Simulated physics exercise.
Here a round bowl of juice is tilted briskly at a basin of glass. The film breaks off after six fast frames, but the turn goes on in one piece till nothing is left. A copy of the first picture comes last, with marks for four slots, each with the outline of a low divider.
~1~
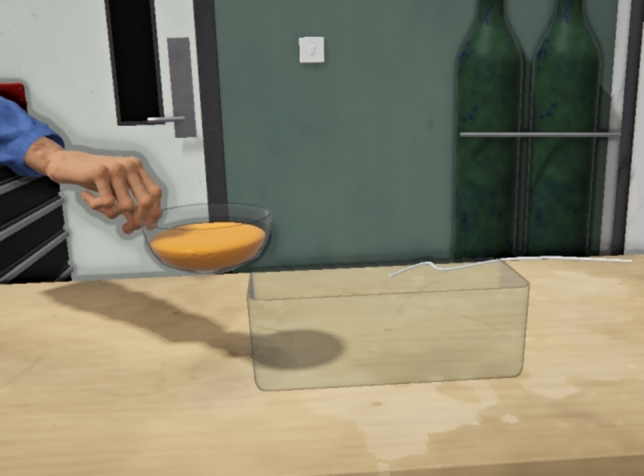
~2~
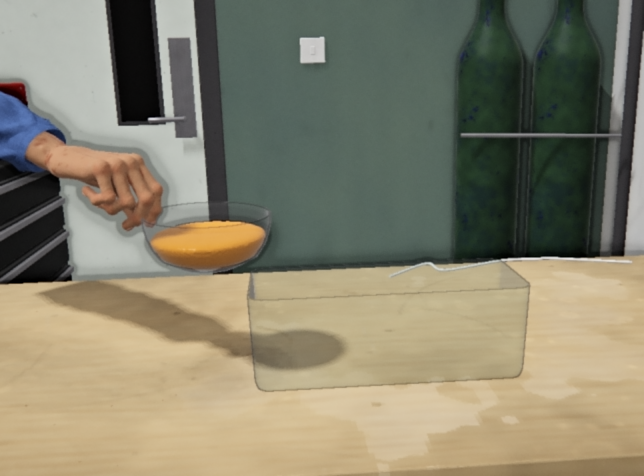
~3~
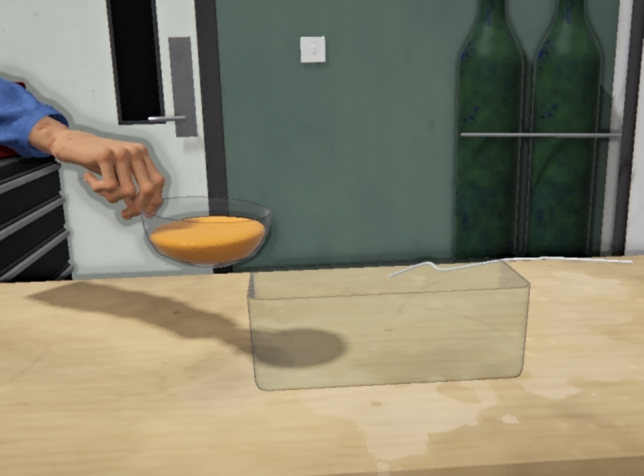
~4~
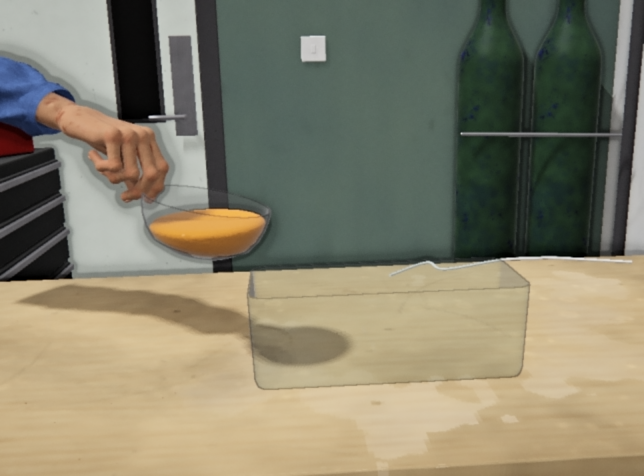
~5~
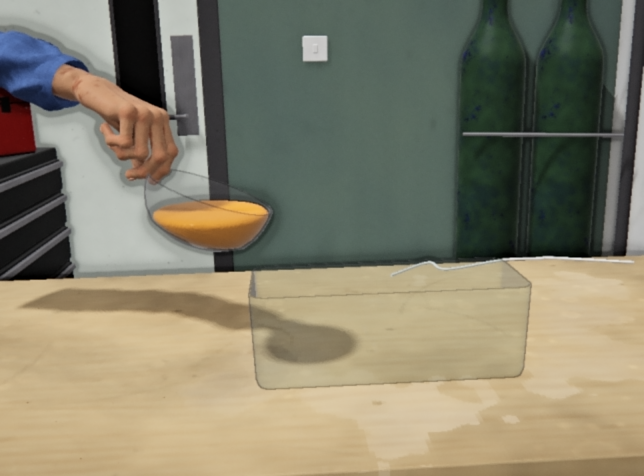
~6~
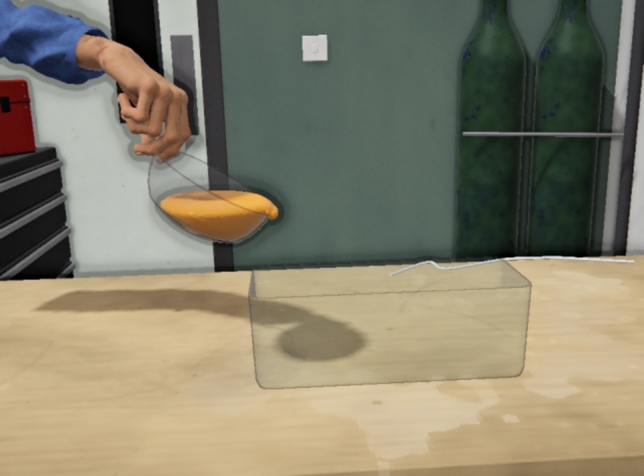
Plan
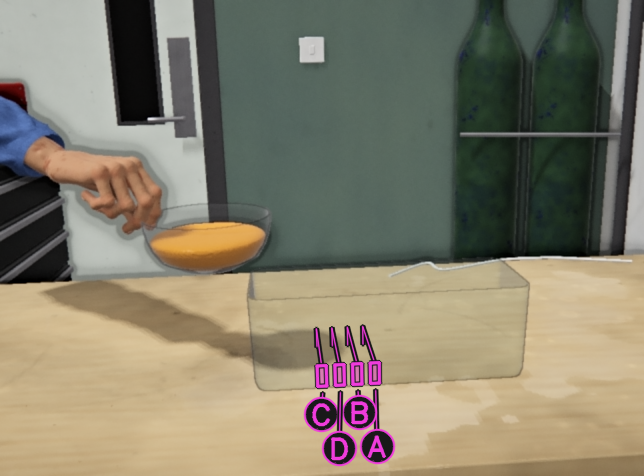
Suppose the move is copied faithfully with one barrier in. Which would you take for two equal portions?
Take B.
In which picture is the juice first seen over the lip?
Picture 6.
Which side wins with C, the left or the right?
The right side.
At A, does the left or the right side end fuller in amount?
More ends on the left.
In magenta, A at (375, 390); B at (358, 391); C at (322, 393); D at (340, 392).
If A is chosen, about 84 % ends left of the wall and 16 % right of it.
If B is chosen, about 51 % ends left of the wall and 48 % right of it.
If C is chosen, about 11 % ends left of the wall and 88 % right of it.
If D is chosen, about 21 % ends left of the wall and 79 % right of it.
